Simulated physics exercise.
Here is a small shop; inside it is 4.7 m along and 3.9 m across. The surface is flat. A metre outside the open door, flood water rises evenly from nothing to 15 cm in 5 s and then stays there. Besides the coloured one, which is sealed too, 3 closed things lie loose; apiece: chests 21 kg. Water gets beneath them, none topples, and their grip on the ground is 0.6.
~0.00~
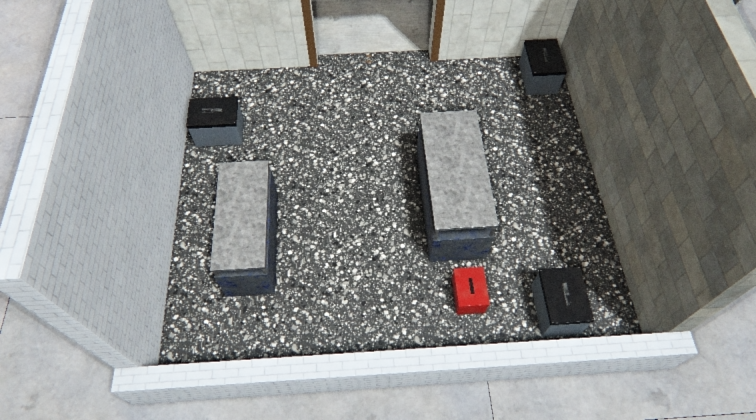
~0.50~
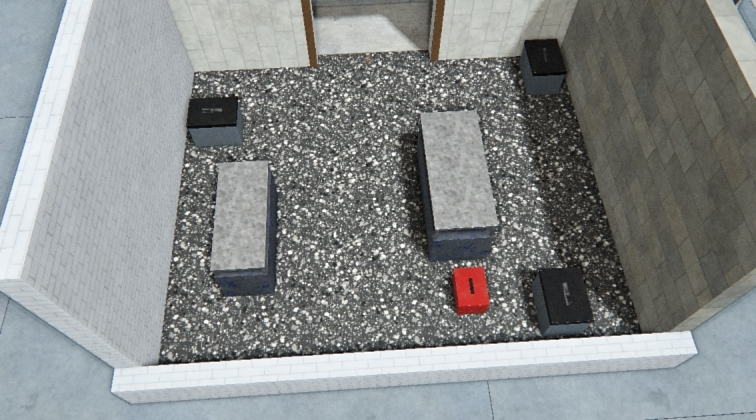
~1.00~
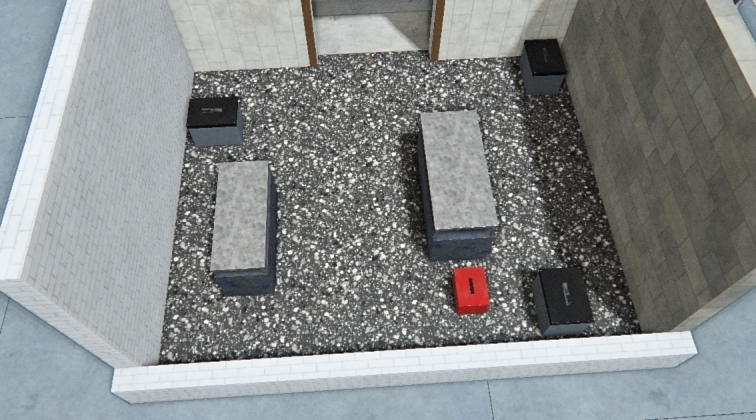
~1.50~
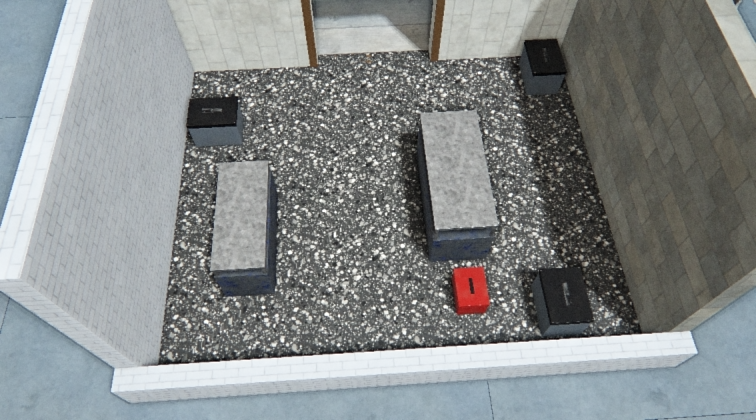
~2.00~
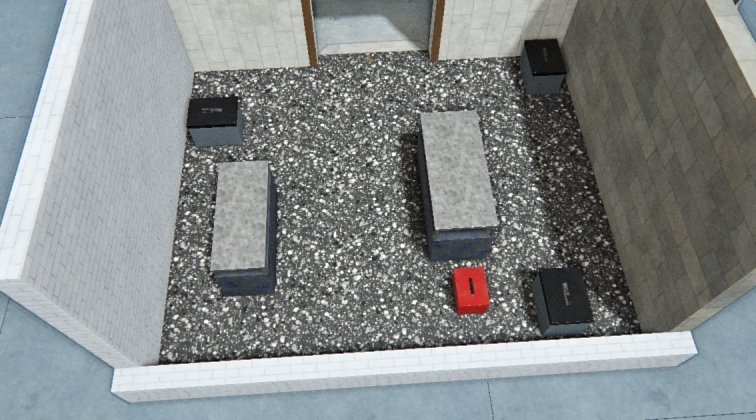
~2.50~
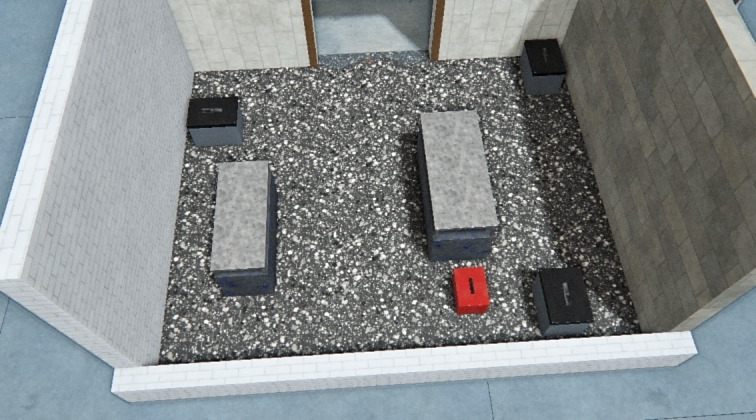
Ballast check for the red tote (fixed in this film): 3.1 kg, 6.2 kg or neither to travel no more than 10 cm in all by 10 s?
For it, only the higher weight holds it.
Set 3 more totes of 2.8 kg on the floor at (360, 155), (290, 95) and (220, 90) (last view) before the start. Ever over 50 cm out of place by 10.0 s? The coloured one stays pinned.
In that order: Past it, less, under.
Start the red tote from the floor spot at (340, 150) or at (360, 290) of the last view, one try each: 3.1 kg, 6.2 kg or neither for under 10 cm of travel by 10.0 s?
In that order: Neither is enough; neither holds.
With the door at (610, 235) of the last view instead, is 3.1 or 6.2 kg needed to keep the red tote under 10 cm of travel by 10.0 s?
Then neither weight holds it.
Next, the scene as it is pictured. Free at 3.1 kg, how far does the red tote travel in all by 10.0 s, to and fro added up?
About 30 cm.
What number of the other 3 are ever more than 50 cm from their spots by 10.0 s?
0 of them.
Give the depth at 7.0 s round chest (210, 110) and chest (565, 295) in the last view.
About 1 and 0 cm.
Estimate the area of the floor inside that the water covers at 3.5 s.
About 1.0 m2.
After 3.5 s the red tote would be 0 cm from its start with 3.1 kg and 0 cm from its start with 6.2 kg; 0 cm of water round it then.
After 4.5 s the red tote would be 0 cm from its start with 3.1 kg and 0 cm from its start with 6.2 kg; 0 cm of water round it then.
After 7.0 s the red tote would be 0 cm from its start with 3.1 kg and 0 cm from its start with 6.2 kg; 1 cm of water round it then.
After 10.0 s the red tote would be 29 cm from its start with 3.1 kg and 0 cm from its start with 6.2 kg; 4 cm of water round it then.
